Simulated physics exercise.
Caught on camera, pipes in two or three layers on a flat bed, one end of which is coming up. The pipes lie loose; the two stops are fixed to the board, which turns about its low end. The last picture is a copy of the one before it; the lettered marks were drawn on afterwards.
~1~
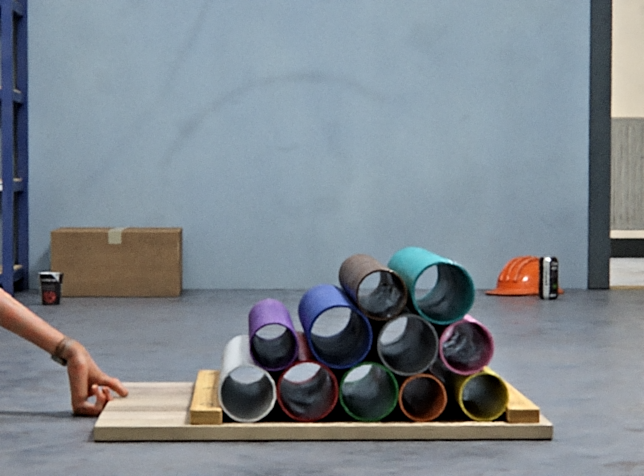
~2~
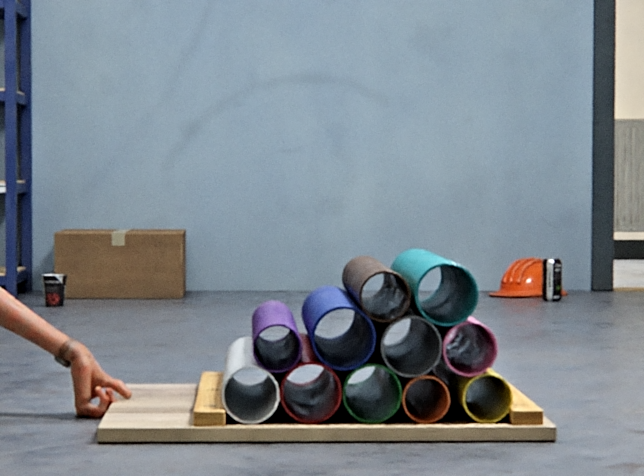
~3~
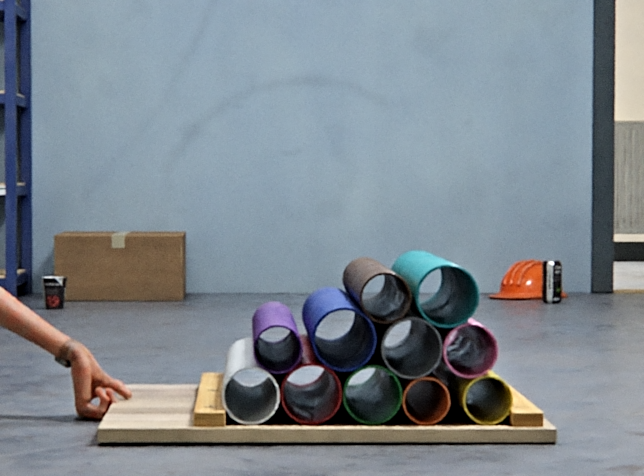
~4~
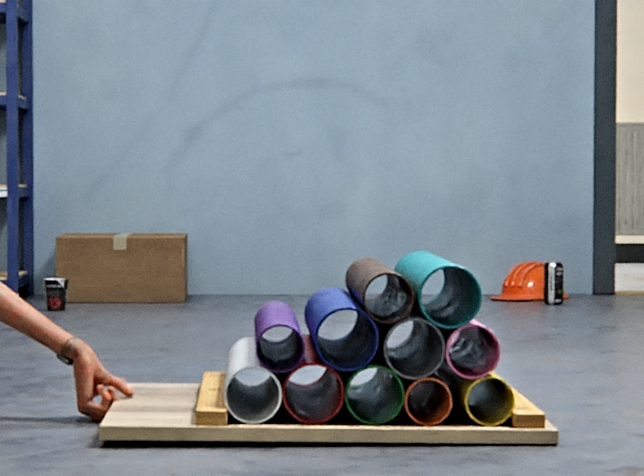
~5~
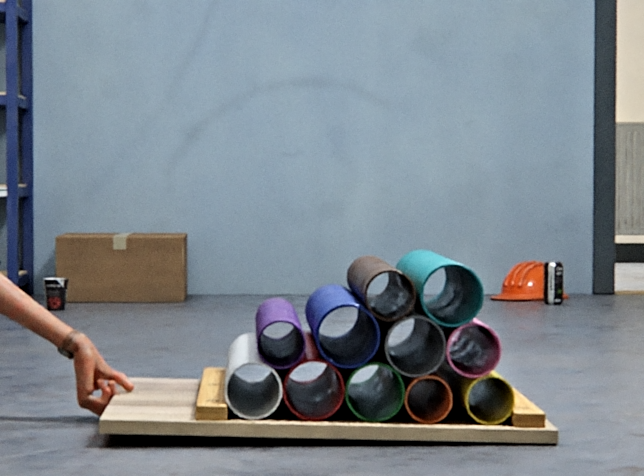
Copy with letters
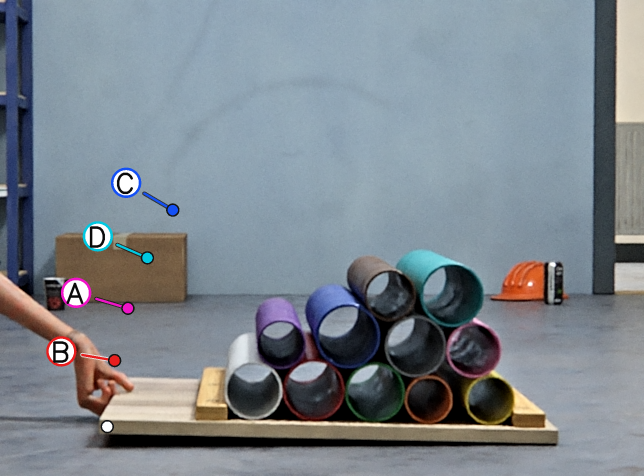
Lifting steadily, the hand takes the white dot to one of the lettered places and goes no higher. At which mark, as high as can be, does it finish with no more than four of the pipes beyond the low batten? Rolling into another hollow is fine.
It can be raised to D.
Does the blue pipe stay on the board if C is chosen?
The blue pipe: No.
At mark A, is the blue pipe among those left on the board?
Yes.
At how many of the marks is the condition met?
Three of the four.
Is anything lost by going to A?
At A: Yes.
On the marked copy, A at (128, 308); B at (115, 360); C at (173, 210); D at (147, 258); the white dot at (107, 426).
With D. Early on, board at 15°.
Further on, board at 24°.
At the end, board at 24°, four over the low batten (grey, pink, brown, turquoise).
As for the rest, A four over the low batten (grey, pink, brown, turquoise); B two over the low batten (pink, turquoise); C five over the low batten.
